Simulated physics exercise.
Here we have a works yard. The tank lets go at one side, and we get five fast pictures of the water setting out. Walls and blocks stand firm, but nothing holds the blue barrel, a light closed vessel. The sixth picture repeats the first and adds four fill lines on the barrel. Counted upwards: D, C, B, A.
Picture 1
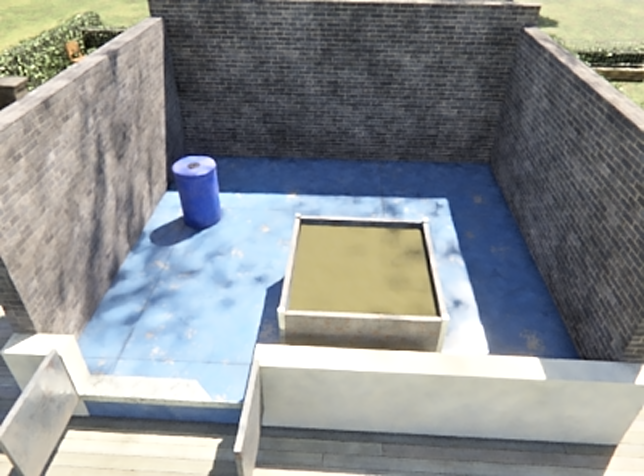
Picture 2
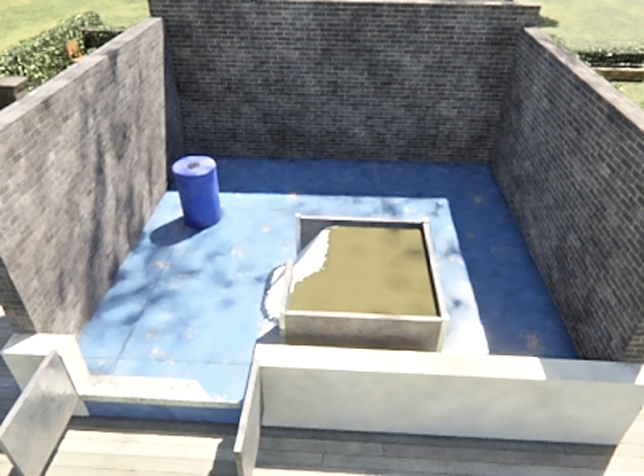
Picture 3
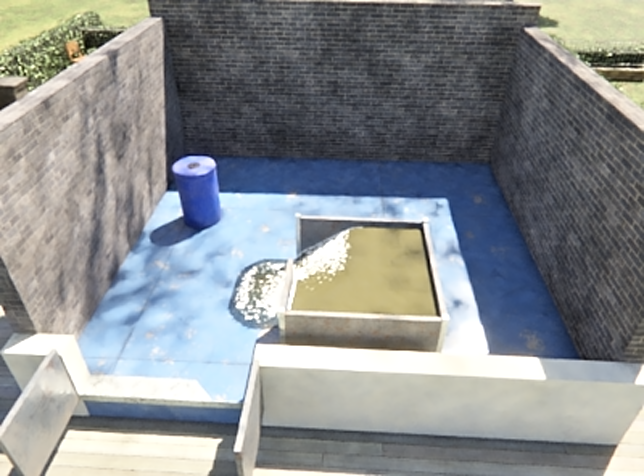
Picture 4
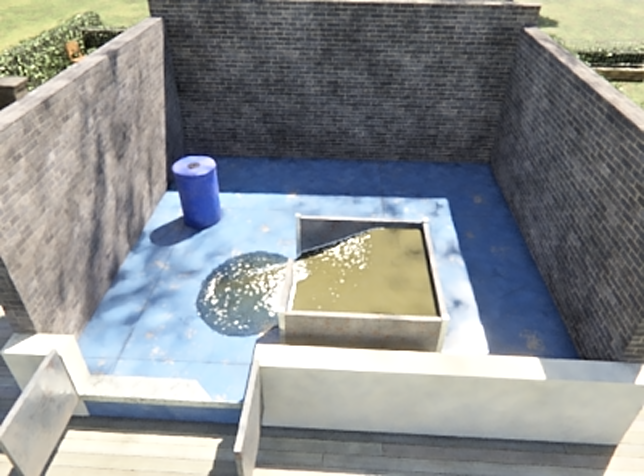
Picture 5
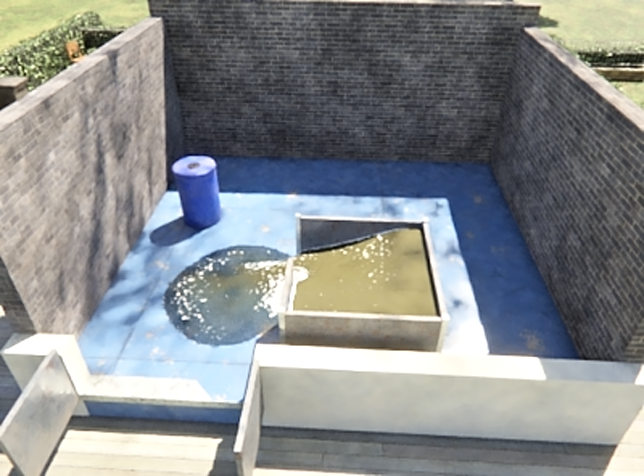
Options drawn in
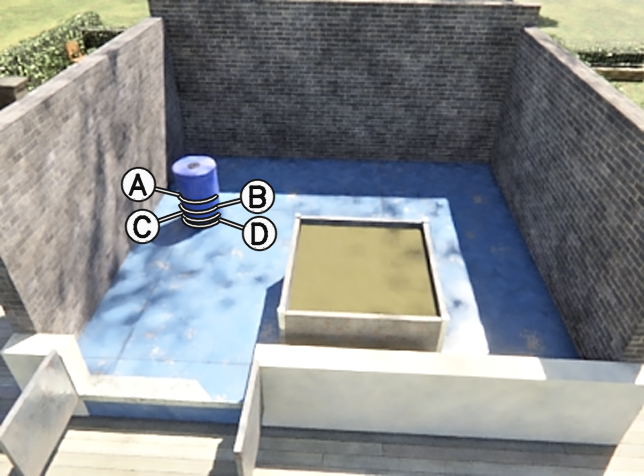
A full tank lets murky water out its left side, and a puddle spreads leftward.
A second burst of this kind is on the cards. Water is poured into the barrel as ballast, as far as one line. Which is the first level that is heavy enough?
Choose B.
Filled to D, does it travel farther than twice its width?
Yes, it does.
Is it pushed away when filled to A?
No, that is safe.
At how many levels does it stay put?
Two of them.
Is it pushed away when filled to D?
Yes.
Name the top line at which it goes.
Line C.
On the marked copy, A at (194, 202); B at (195, 212); C at (197, 220); D at (198, 226); from the bottom up D, C, B, A.
If A is chosen, it does not move.
If B is chosen, it does not move.
If C is chosen, it is pushed about its own width away.
If D is chosen, it is pushed about 3 times its own width away.
